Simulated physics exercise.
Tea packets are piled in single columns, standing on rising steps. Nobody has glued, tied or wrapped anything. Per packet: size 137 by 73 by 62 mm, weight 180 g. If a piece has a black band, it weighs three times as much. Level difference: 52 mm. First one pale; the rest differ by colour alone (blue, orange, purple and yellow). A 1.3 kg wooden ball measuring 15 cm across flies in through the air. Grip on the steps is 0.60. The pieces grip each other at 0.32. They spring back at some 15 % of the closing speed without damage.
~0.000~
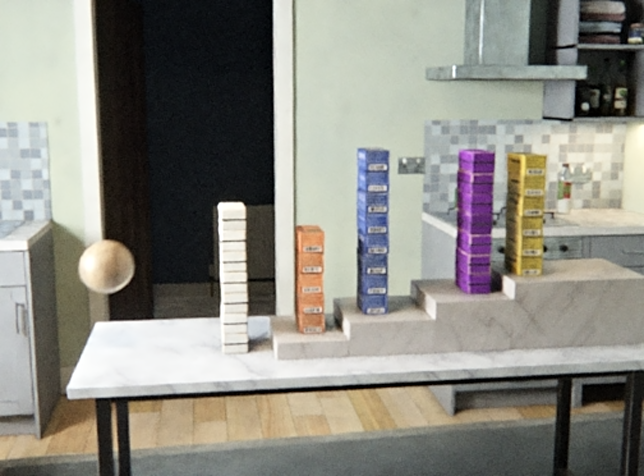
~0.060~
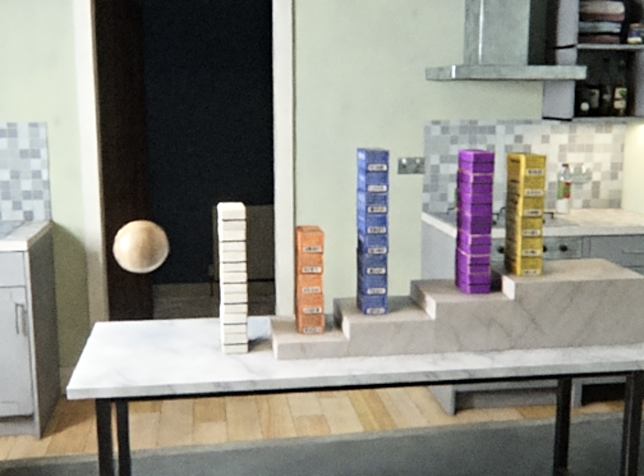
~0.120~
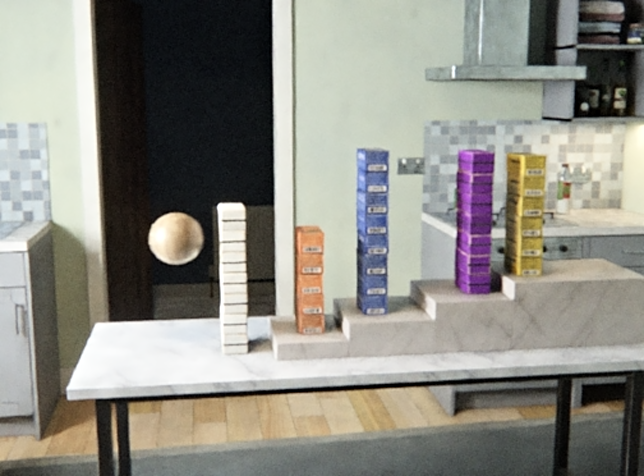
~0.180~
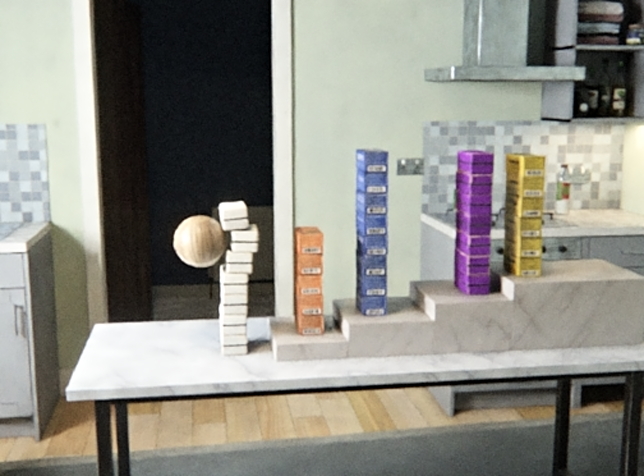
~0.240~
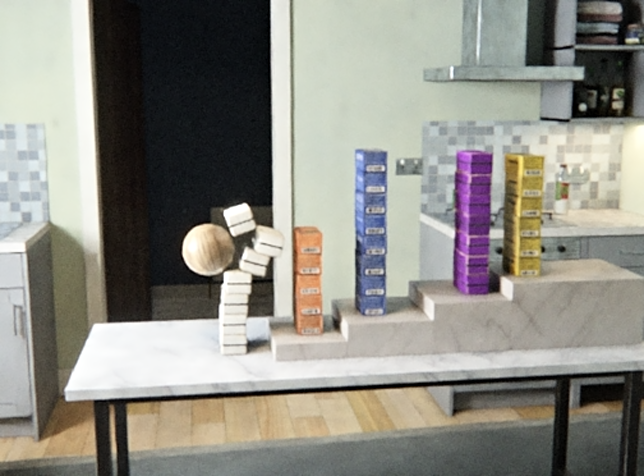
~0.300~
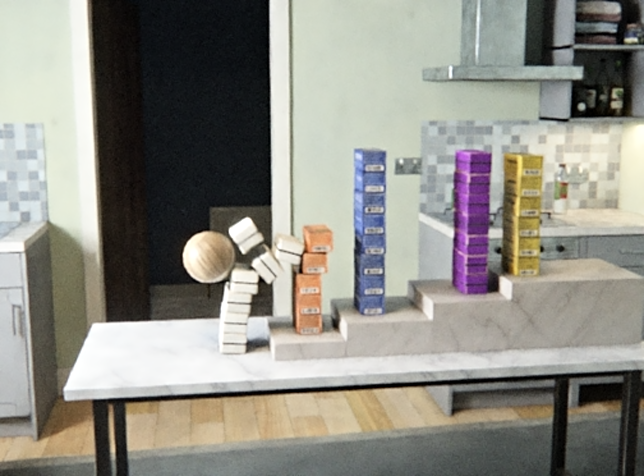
In a kitchen with pale green walls, a marble-topped table is seen from the front and slightly above. Single columns of small packets stand along it, white at left, then orange, blue, purple and yellow on rising stone steps. A wooden ball flies in from the left and strikes the white column, whose upper packets break apart and tumble rightward, knocking the top orange packet askew.
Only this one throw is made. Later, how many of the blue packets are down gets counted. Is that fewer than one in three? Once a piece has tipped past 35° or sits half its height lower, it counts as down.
No, it is more.
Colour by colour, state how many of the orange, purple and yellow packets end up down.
Orange: 2; purple: 0; yellow: 0.
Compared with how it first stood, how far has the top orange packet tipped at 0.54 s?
Angle from initial pose, roughly 10 deg - estimate.
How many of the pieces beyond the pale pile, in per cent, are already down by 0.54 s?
10 %.
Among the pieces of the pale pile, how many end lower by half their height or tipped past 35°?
In total, 4 of the pale pieces.
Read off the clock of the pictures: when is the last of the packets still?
I'd say around 3.0 seconds.
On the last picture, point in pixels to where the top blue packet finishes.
In the final image its middle is around (449, 198).
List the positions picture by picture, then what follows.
In the first frame (each place is the centre of the face we see best), ball (107, 267) 26 cm from contact, 2.1 m/s; top blue packet (378, 161); top orange packet (312, 242); the others all in place.
Ball (142, 247) 15 cm from contact, 1.8 m/s; top blue packet (378, 161), in the second frame.
Ball (177, 239) 51 mm from contact, 1.7 m/s; top blue packet (378, 161), in the third frame.
Ball (201, 241) after contact, 0.6 m/s; top blue packet (377, 162); the others all in place, in the fourth frame.
Ball (209, 250) after contact, 0.2 m/s; top blue packet (376, 162); the others all in place, in the fifth frame.
Ball (210, 257) after contact, 0.6 m/s; top blue packet (375, 161); top orange packet (321, 242) moved 34 mm; 2 have shifted, in the sixth frame.
By 0.54 s, 3 of the pale pile down; none of the 8 blue packets down (2 of 26 in all colours); top blue packet moved 16 mm; top orange packet tilted 9°, 8 cm lower.
By 1.28 s, 5 of the pale pile down; 7 of the 8 blue packets down (9 of 26 in all colours); top blue packet tilted 21°, 53 mm lower; top orange packet tilted 21°, 11 cm lower.
When it is over (3.2 s), 4 of the pale pile down; 7 of the 8 blue packets down (9 of 26 in all colours); top blue packet 12 cm lower; top orange packet tilted 31°, 13 cm lower. That is 88 per cent. In pixels of the last frame, middles, top blue packet near (449, 198), top orange packet near (387, 277).
